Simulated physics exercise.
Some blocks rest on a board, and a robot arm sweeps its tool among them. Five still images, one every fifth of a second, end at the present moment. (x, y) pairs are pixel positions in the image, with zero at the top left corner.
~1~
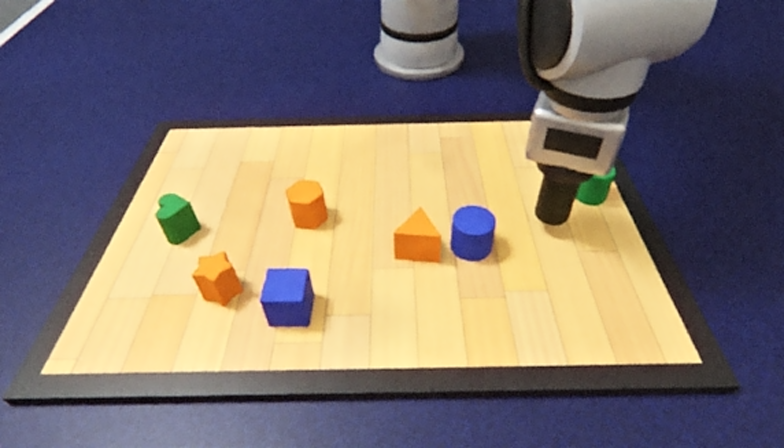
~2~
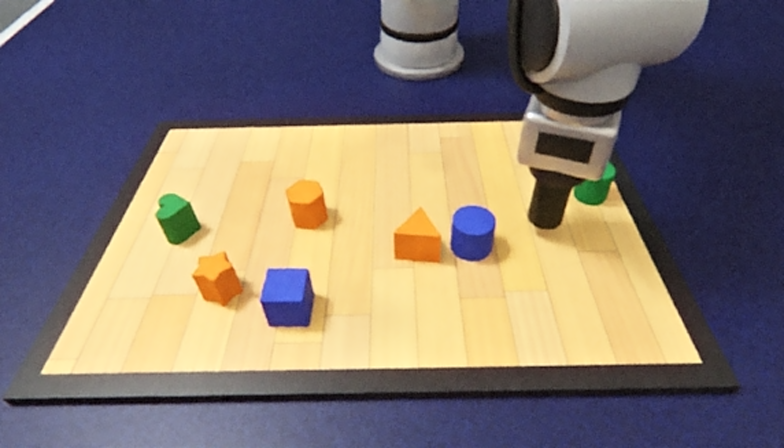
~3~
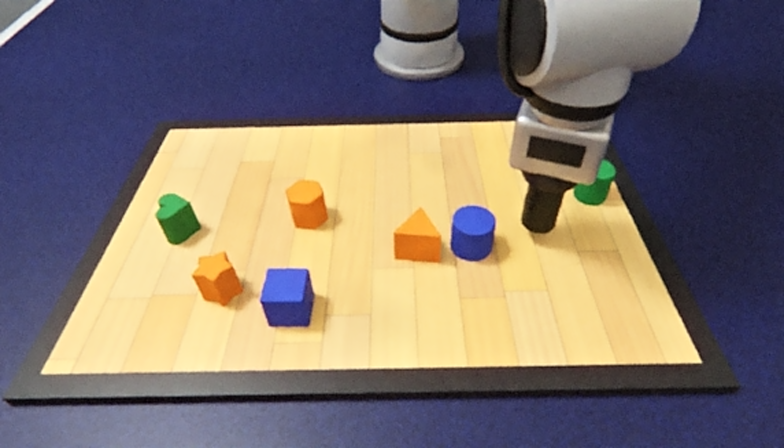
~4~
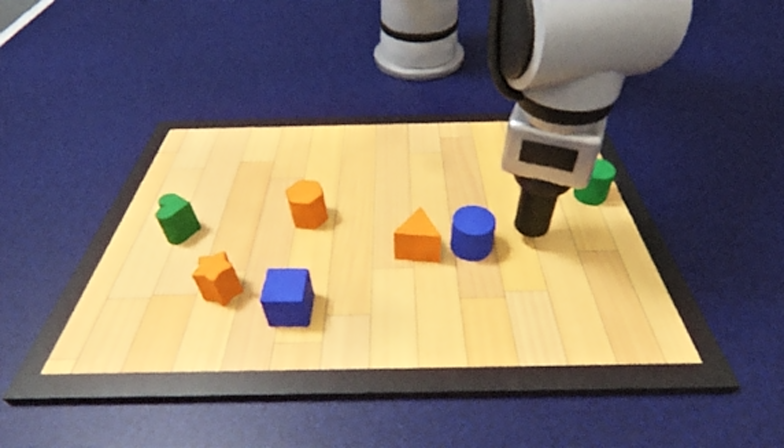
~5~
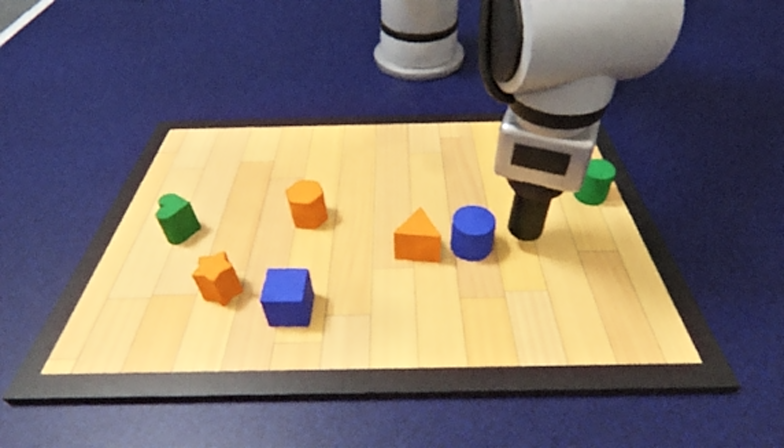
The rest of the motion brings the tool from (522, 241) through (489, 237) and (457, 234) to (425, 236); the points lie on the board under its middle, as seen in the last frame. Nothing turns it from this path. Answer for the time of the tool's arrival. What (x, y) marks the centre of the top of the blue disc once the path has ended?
Its top centre lands on (406, 234).
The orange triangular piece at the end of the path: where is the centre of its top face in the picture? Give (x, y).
At roughly (369, 238).
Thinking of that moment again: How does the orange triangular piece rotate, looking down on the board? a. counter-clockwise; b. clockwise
b - clockwise.
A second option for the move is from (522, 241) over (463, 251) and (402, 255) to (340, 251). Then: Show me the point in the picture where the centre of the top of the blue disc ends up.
Put as a pixel place, it's (296, 224).
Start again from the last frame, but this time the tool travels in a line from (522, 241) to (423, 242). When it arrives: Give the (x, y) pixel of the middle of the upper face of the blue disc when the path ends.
Its top centre is at about (390, 231).
On the path given first. One third of the way, tool at (490, 225); blue disc at (456, 220).
Two thirds of the way, tool at (458, 222); orange triangular piece at (391, 231), turned 35° clockwise; blue disc at (431, 226).
At the end, tool at (425, 224); orange triangular piece at (369, 238), turned 25° clockwise; blue disc at (406, 234).
